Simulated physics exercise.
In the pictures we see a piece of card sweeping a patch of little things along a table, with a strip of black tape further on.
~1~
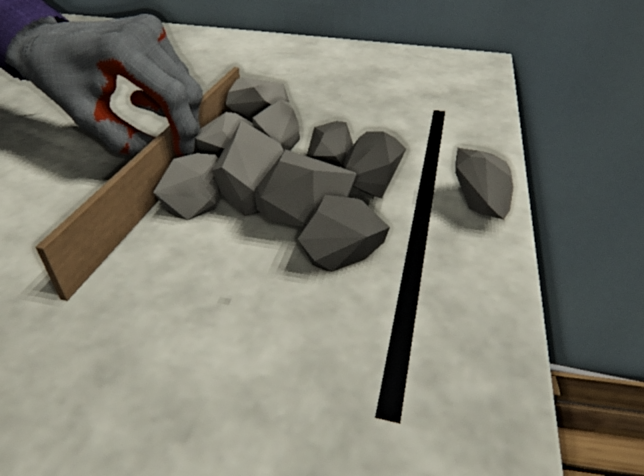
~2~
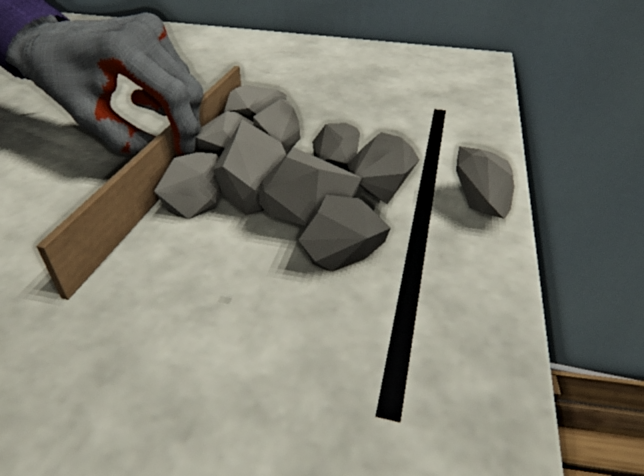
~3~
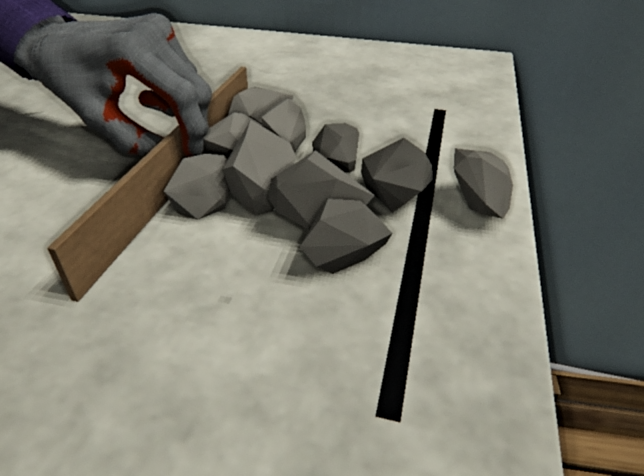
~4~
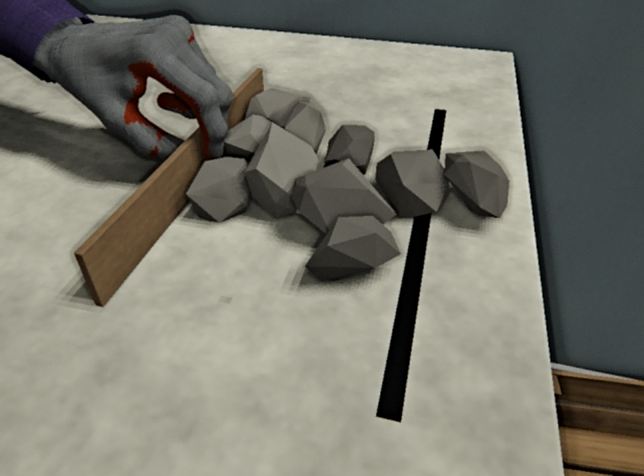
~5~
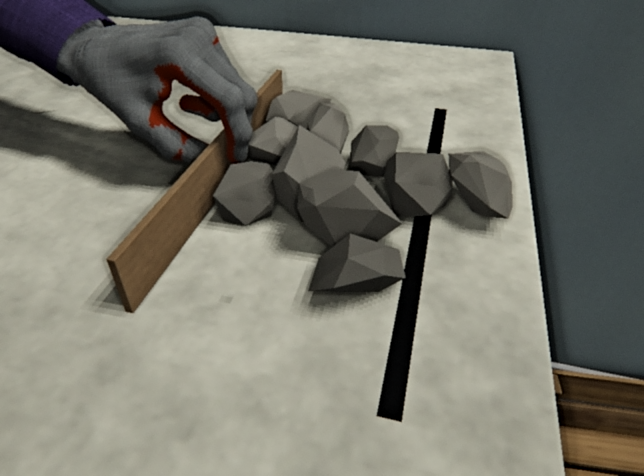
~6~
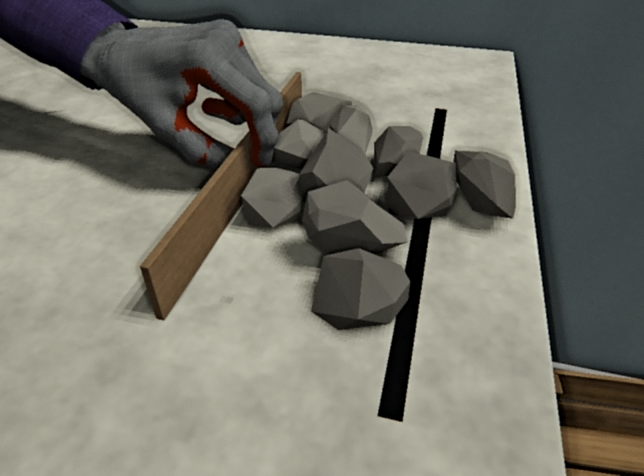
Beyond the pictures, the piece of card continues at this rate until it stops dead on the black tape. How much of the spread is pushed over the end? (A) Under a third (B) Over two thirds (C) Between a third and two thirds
Option C: Between a third and two thirds.
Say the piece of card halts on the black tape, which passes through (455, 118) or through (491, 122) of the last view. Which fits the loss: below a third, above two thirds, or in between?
First try: The middle third; second try: Over two thirds.
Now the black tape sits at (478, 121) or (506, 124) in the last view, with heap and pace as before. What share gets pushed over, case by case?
Near 90 % and 100 %.
Just after the last frame, piece of card still moving, near (346, 154); heap all on the table, its front near (571, 224).
A moment on, piece of card stopped at the black tape; heap roughly a third over the edge.
Further on, piece of card stopped at the black tape; heap roughly half over the edge.
When it is over, piece of card stopped at the black tape; heap roughly half over the edge.
